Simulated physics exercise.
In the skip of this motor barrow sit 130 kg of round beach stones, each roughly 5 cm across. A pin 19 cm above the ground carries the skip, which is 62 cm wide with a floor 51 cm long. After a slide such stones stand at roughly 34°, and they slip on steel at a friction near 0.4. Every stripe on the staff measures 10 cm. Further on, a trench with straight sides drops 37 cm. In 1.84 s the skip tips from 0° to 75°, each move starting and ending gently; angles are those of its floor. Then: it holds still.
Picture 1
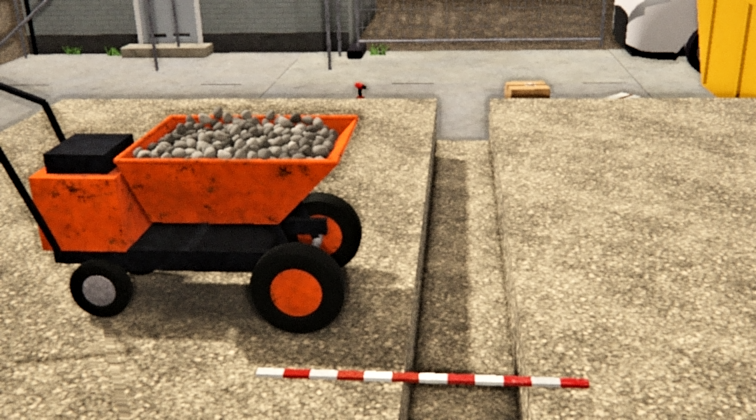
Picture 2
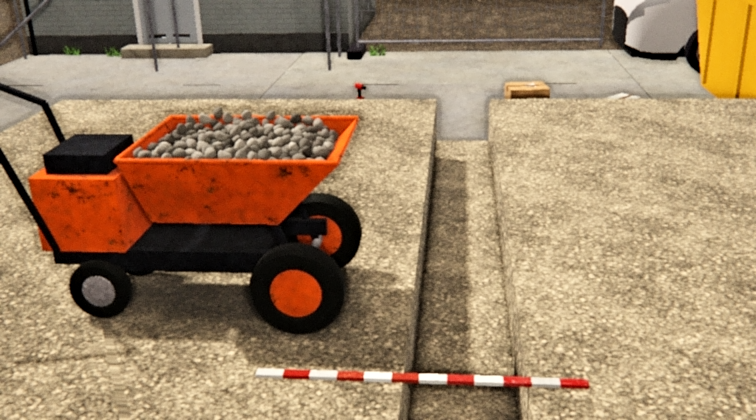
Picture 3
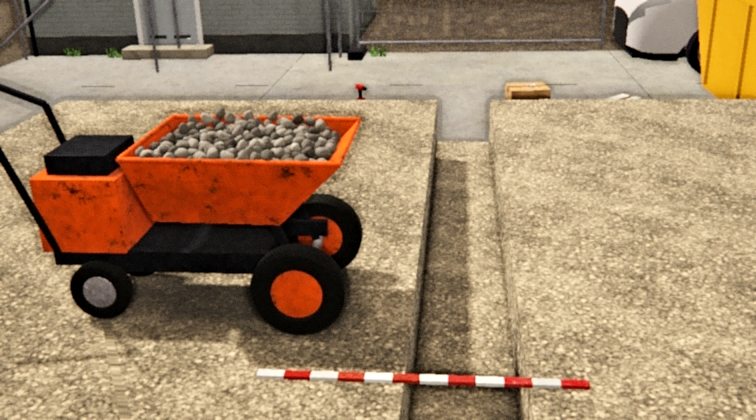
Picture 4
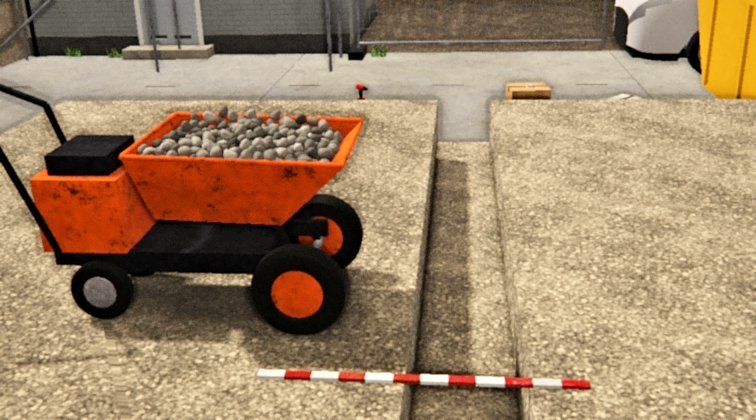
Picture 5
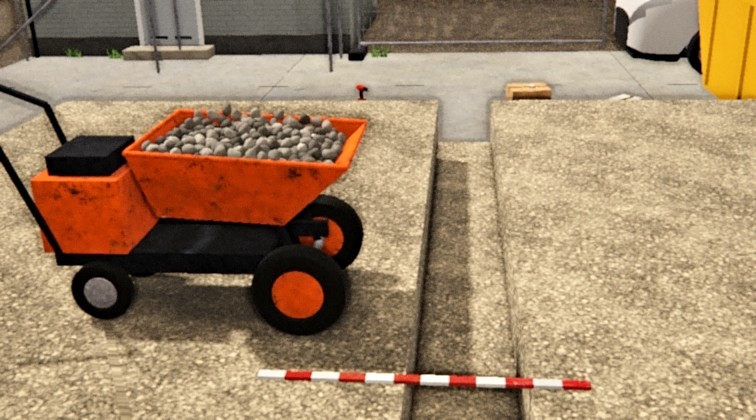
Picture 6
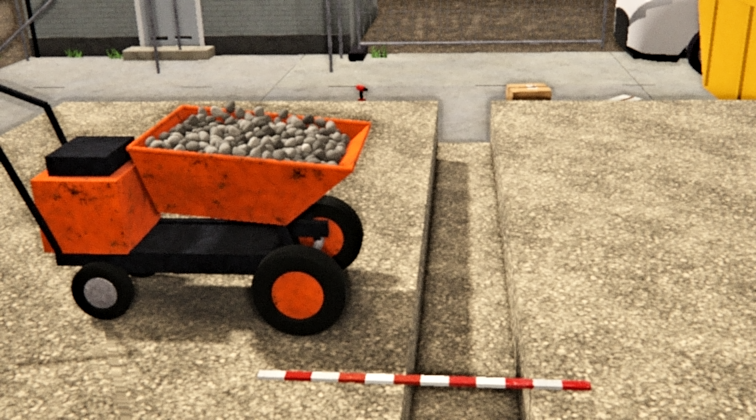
At first, an orange motor barrow stands still left of a straight trench, its level skip heaped with rounded grey stones, a red and white staff lying across the trench. Then the skip begins to tilt slowly, its rear rising slightly toward the right, while the stones stay heaped inside and the wheels remain still.
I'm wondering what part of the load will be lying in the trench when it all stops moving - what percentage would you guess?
I would guess about 87 per cent.
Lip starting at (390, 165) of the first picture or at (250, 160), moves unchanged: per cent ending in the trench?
35 %, then 80 %.
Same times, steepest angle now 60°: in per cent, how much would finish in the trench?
Roughly 90 percent.
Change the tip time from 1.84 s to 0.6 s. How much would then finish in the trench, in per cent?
I'd put it at some 65 in a hundred.
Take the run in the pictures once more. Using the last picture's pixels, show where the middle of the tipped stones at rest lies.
Roughly at pixel (483, 363).
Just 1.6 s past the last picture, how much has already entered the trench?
Approx. 75 % of the load.
Then, 1.1 s after the last picture the floor is at 63°, 90 % in the skip, 10 % in the trench; the foremost stones are at (492, 312).
Then, 1.6 s after the last picture the floor is at 75°, 13 % in the skip, 75 % in the trench, 12 % past the trench; the foremost stones are at (656, 308).
Then, 2.0 s after the last picture the floor is at 75°, 0 % in the skip, 87 % in the trench, 13 % past the trench; the foremost stones are at (718, 312).
Then, 3.9 s after the last picture the floor is at 75°, 0 % in the skip, 87 % in the trench, 13 % past the trench; the foremost stones are at (731, 312).
